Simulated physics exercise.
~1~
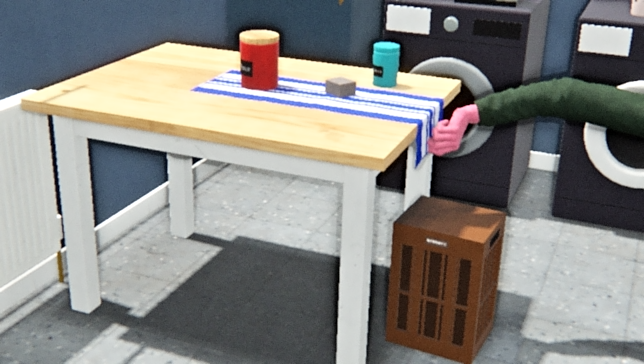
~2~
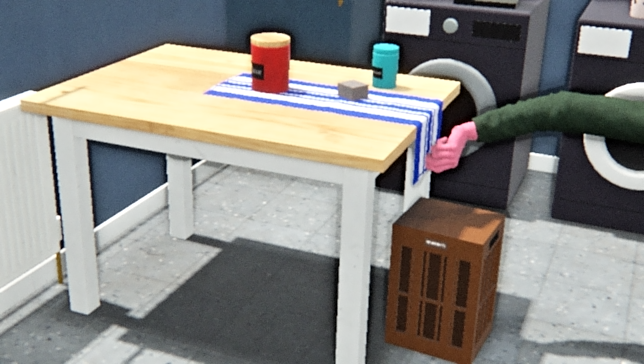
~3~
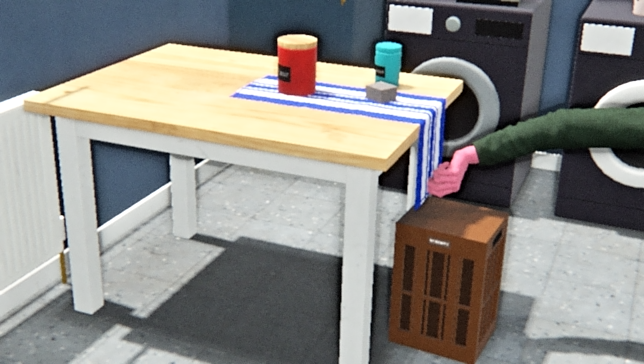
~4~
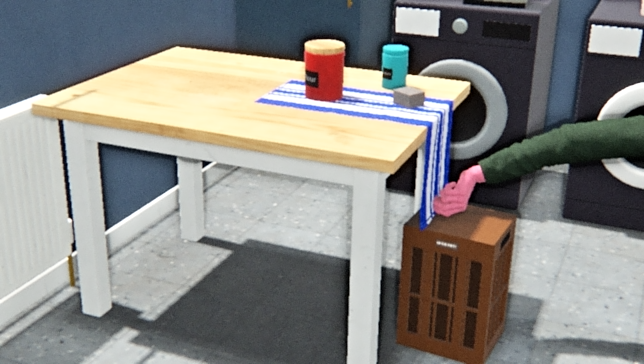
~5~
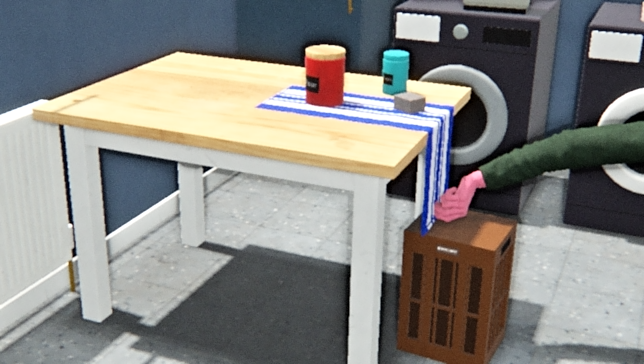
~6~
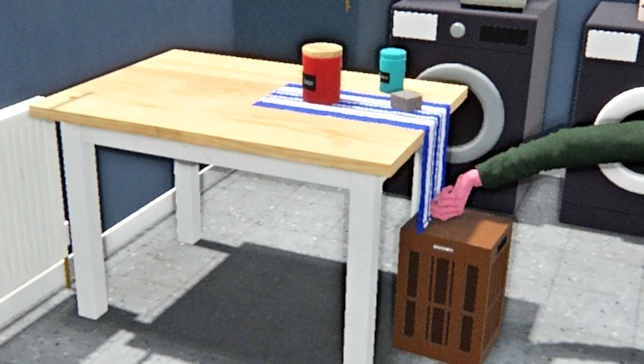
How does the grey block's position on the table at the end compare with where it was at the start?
At the start the grey block sits to the left of the turquoise jar, farther from the table's right edge. By the end it is farther right, closer to that edge and in front of the jar, still on the towel.
